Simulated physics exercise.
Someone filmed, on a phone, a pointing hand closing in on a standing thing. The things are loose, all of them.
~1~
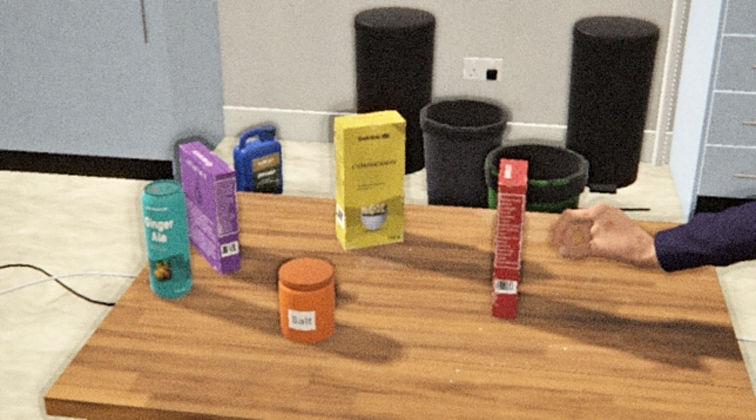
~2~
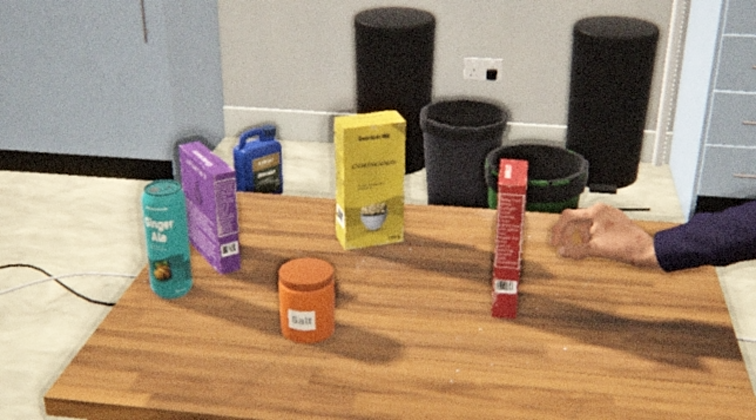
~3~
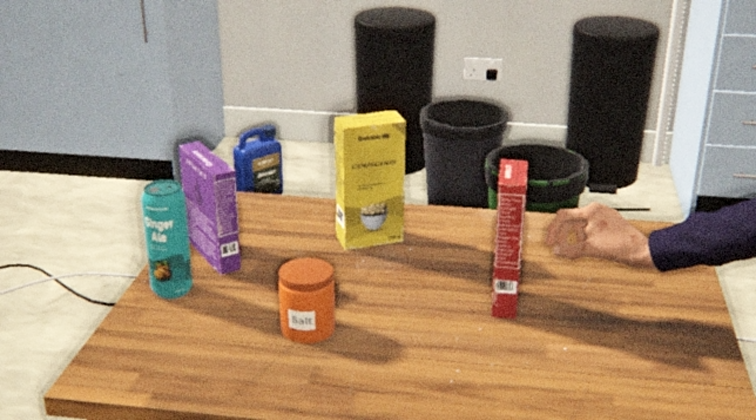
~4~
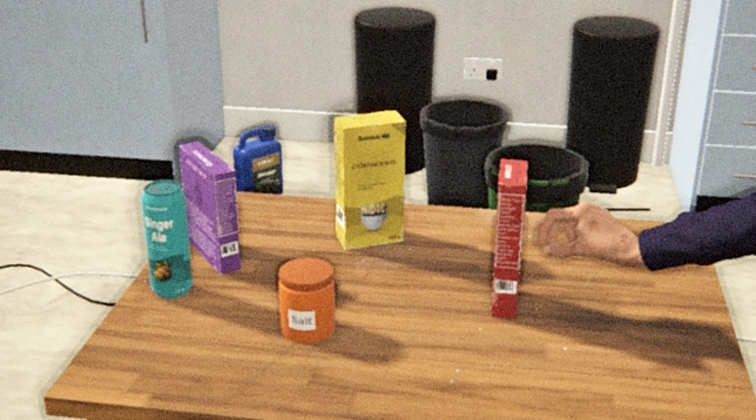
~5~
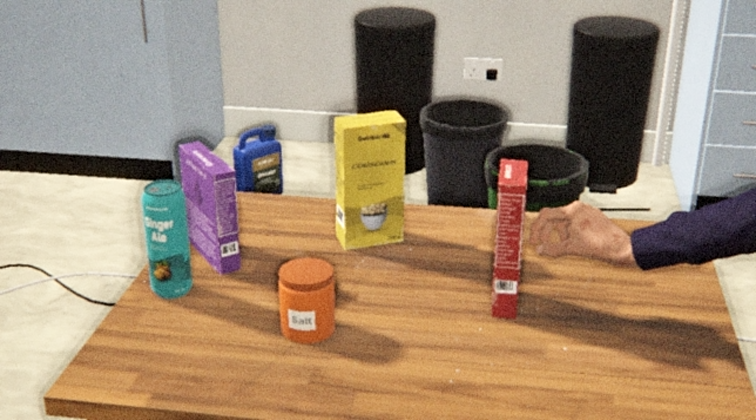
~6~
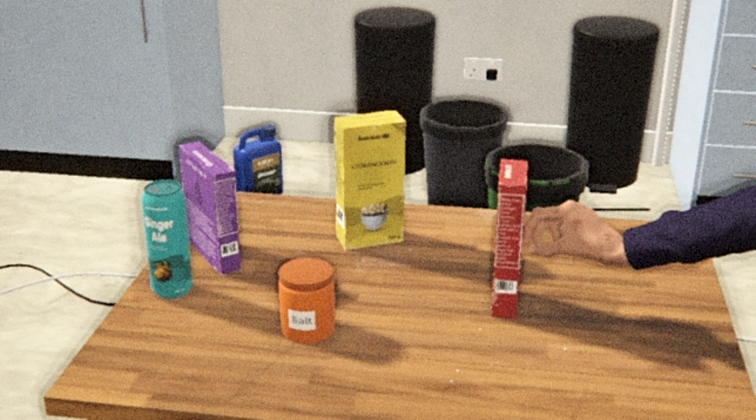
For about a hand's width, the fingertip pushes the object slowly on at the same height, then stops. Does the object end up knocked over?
Yes - it overbalances.
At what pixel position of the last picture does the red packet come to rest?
It finishes at around (413, 285).
Then, 0.40 s on from there, red packet turned 40° from how it was put near (457, 244).
Then, 0.50 s on from there, red packet on its side near (423, 273).
In the end, toppled on the table, red packet. At the end, from the last picture's camera, red packet near (413, 285).
